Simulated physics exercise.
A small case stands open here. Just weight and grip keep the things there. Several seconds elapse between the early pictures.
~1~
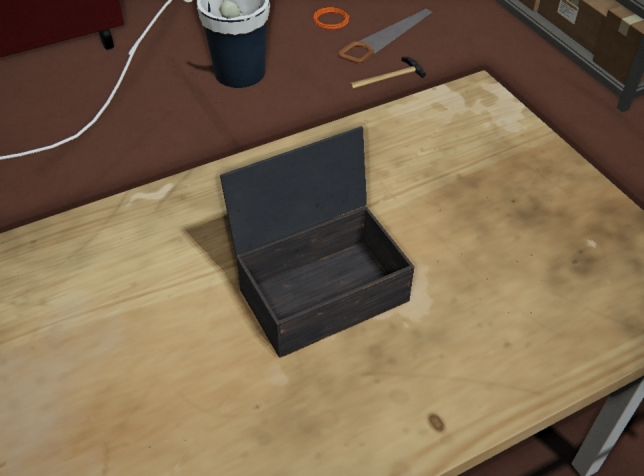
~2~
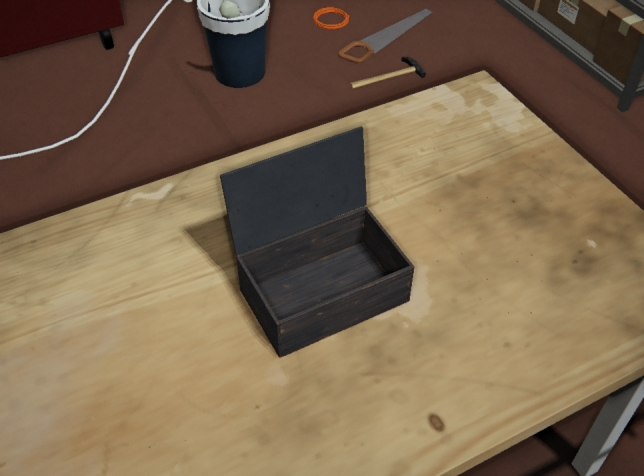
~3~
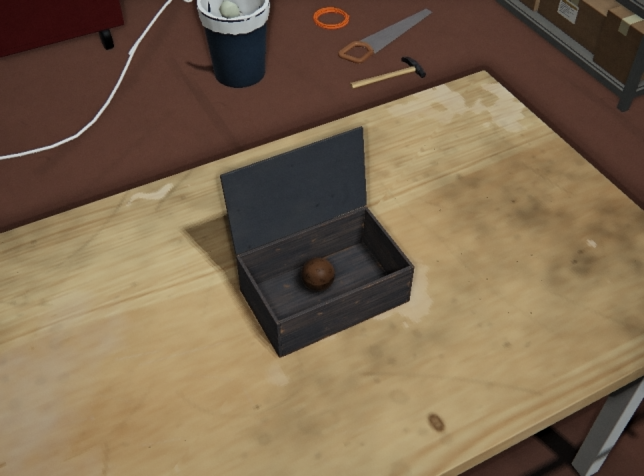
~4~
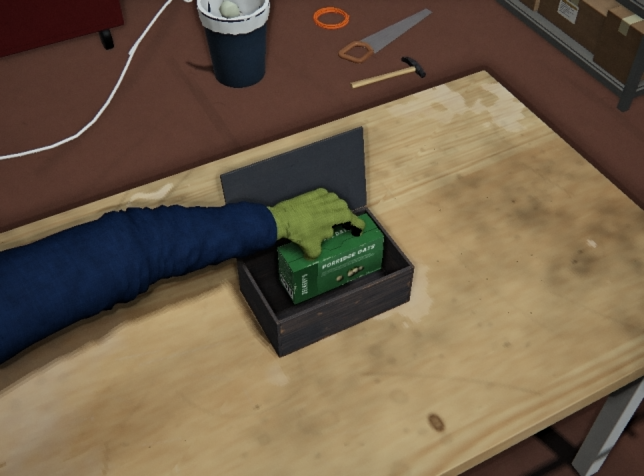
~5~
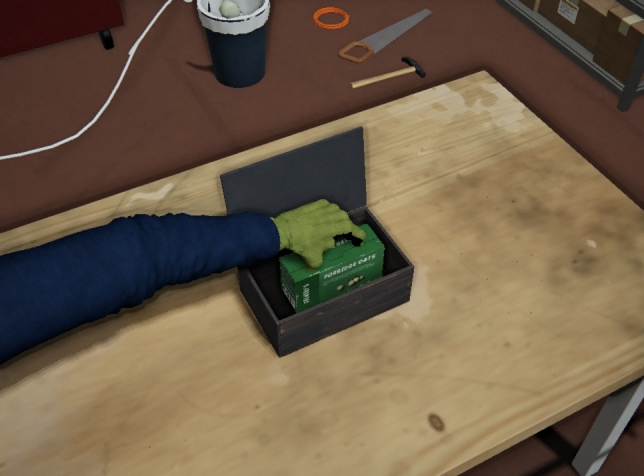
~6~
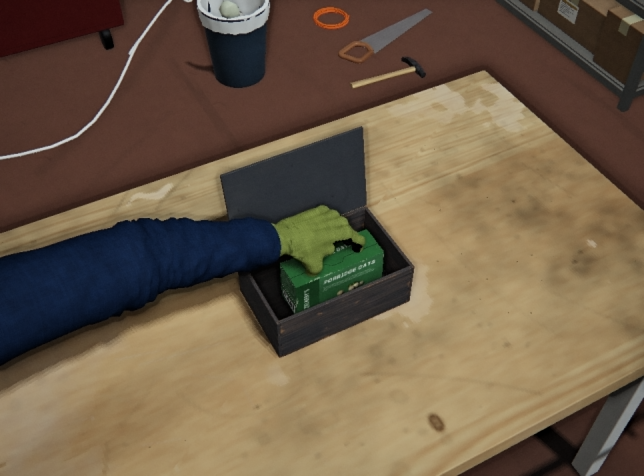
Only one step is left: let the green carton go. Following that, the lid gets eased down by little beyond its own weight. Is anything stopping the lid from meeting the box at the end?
No, the lid closes.
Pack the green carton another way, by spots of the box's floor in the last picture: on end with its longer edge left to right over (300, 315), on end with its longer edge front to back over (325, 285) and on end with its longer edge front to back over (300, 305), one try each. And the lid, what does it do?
In the first case the lid stays propped open; in the second it stays propped open; in the third it stays propped open.
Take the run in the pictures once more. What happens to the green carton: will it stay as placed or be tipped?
Looking at the last picture, it is left as set.
Then, 1.00 s after the last picture, lid starting down; green carton slid a little near (332, 297).
Then, 1.60 s after the last picture, lid 57° above the rim; green carton slid a little near (332, 297).
Then, 2.00 s after the last picture, lid 15° above the rim; green carton slid a little near (332, 297).
At rest, lid shut; moved from the start, green carton; brown ball in place. Seen from the same camera at the end, green carton near (332, 297).
